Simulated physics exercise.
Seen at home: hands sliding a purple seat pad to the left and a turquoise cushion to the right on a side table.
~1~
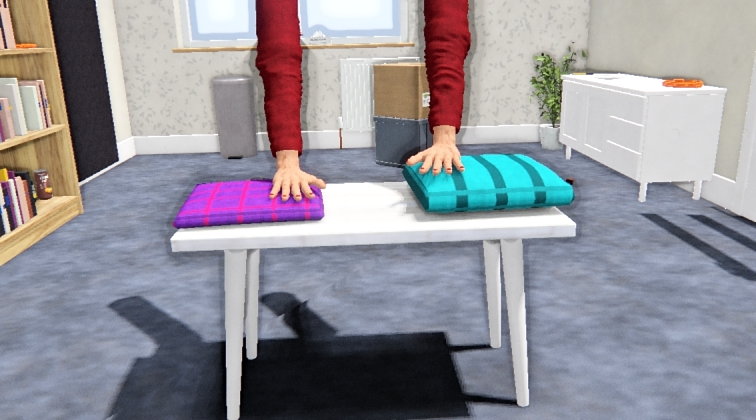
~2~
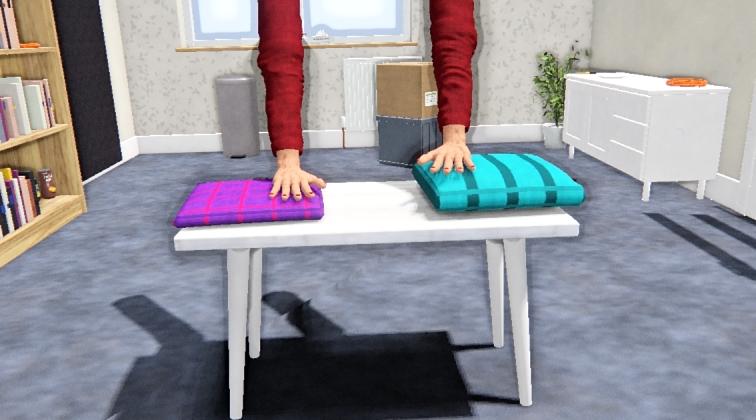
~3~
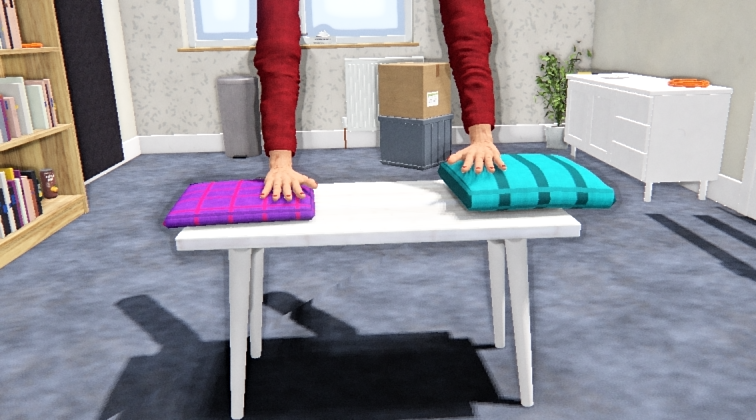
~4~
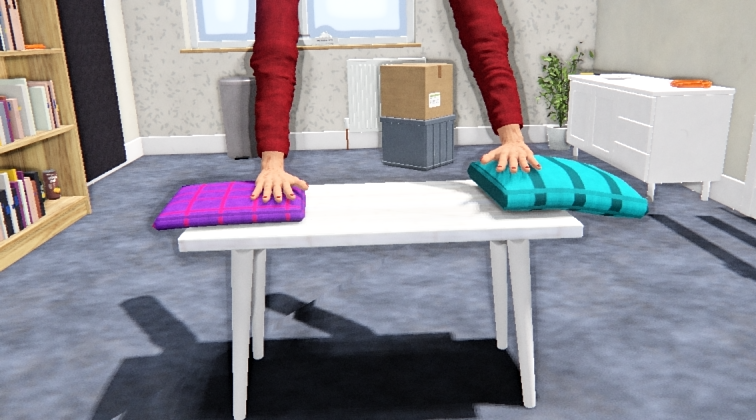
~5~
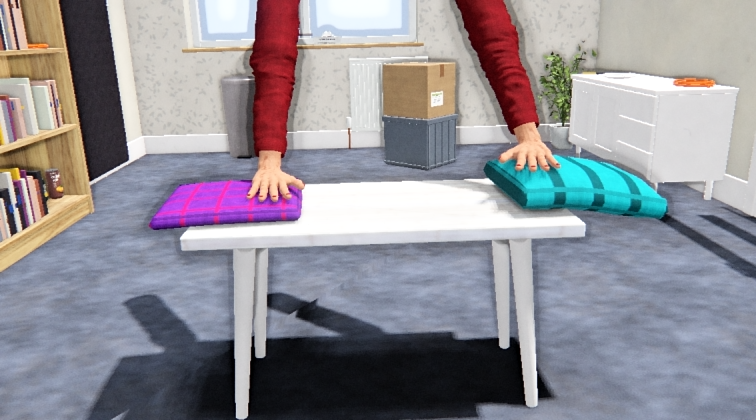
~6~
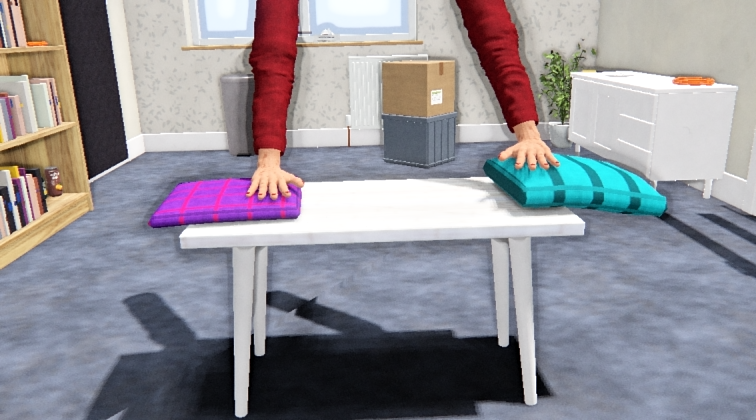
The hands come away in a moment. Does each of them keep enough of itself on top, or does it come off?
The purple seat pad stays on. The turquoise cushion comes off.
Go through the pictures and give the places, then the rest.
In the first picture, seat pad tip (183, 213); cushion tip (557, 188).
In the second picture, seat pad tip (183, 213); cushion tip (567, 189).
In the third picture, seat pad tip (174, 213); cushion tip (596, 191).
In the fourth picture, seat pad tip (165, 215); cushion tip (627, 201).
In the fifth picture, seat pad tip (161, 214); cushion tip (646, 201).
In the sixth picture, seat pad tip (161, 213), about a third past the edge; cushion tip (645, 199), well over half past the edge.
Then, 0.46 s past the final frame, seat pad unmoved; cushion falling near (582, 269).
Then, 0.74 s past the final frame, seat pad unmoved; cushion on the floor near (648, 342).
When it is over, seat pad unmoved; cushion on the floor near (657, 358). The purple seat pad stays up there and the turquoise cushion tips over and falls.
